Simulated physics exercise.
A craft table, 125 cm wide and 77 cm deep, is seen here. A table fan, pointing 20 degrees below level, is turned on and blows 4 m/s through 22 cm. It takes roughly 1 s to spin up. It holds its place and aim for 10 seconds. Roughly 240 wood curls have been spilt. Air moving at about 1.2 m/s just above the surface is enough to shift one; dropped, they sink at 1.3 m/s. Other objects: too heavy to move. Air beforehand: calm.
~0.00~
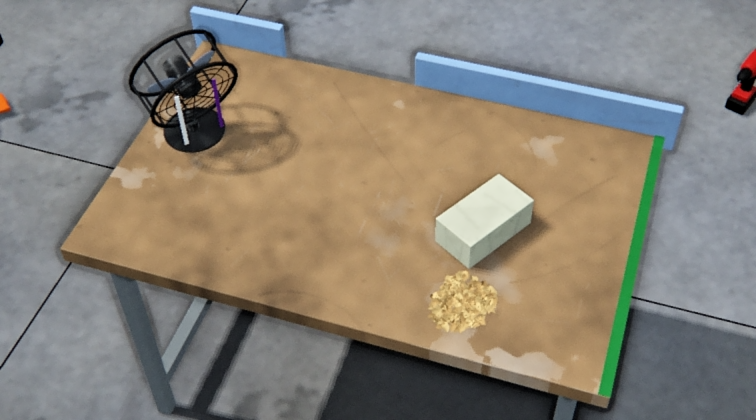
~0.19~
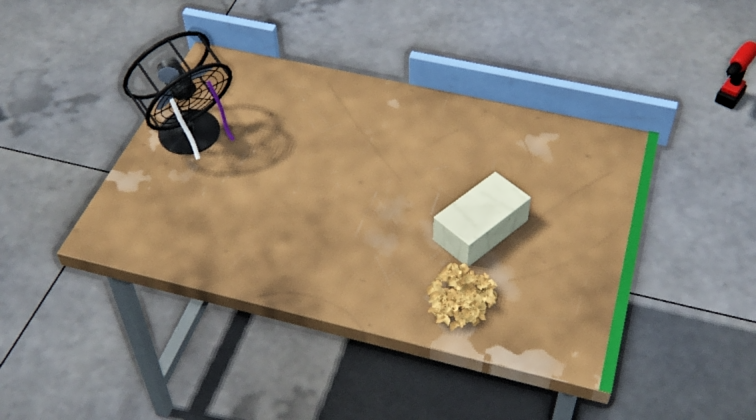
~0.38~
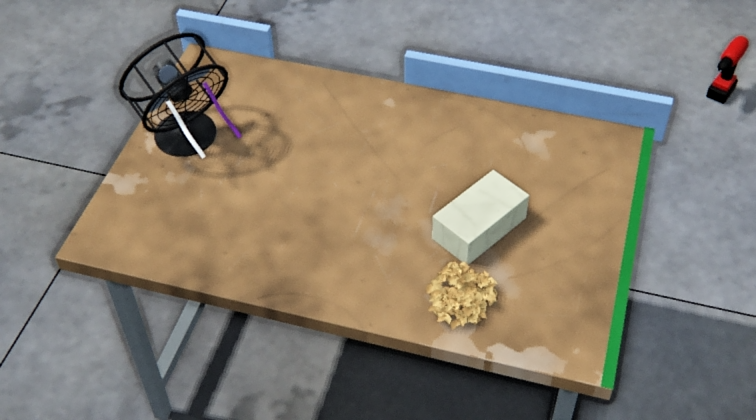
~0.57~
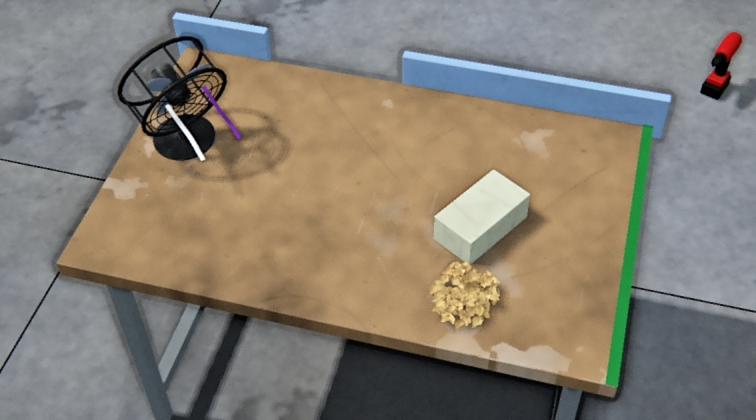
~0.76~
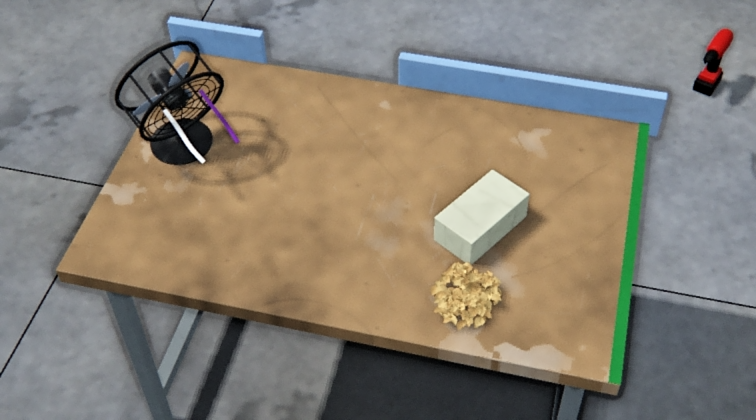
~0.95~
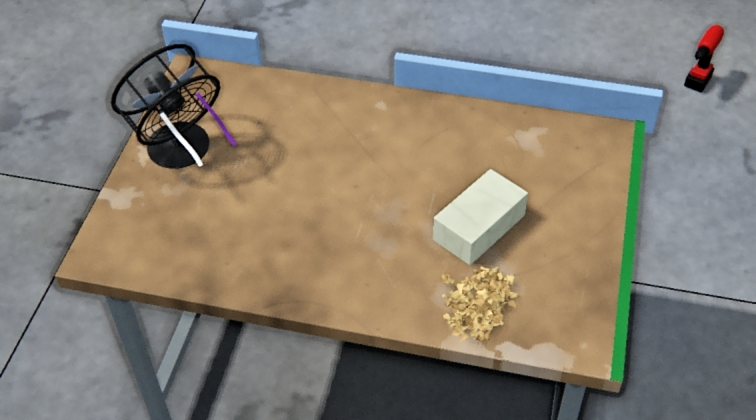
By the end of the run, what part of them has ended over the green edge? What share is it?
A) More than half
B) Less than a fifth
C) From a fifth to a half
The answer is A.
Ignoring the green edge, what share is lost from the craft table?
The share comes to some 30 per cent.
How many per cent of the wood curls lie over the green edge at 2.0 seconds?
I reckon close to 50 %.
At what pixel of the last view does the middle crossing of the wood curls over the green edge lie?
Median crossing point, approx. (627, 337).
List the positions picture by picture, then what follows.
In the first frame, the middle of the wood curls is near (464, 302), none has stirred yet and the mouth of the table fan is at (184, 80).
In the second frame, the middle of the wood curls is near (462, 296), none has stirred yet and the green edge is centred on (638, 250).
In the third frame, the middle of the wood curls is near (463, 294), none has stirred yet and the top of a block is at (482, 205).
In the fourth frame, the middle of the wood curls is near (466, 294) and none has stirred yet.
In the fifth frame, the middle of the wood curls is near (467, 295) and none has stirred yet.
In the sixth frame, the middle of the wood curls is near (479, 303), the farthest in sight from the table fan is at (488, 337) and about 65 % have left their places.
After 2.0 s the count stands so, 53 % are over the green edge.
After 3.2 s the count stands so, 61 % are over the green edge.
After 5.5 s the count stands so, 65 % are over the green edge.
After 10.0 s, at the end, 65 % are over the green edge.
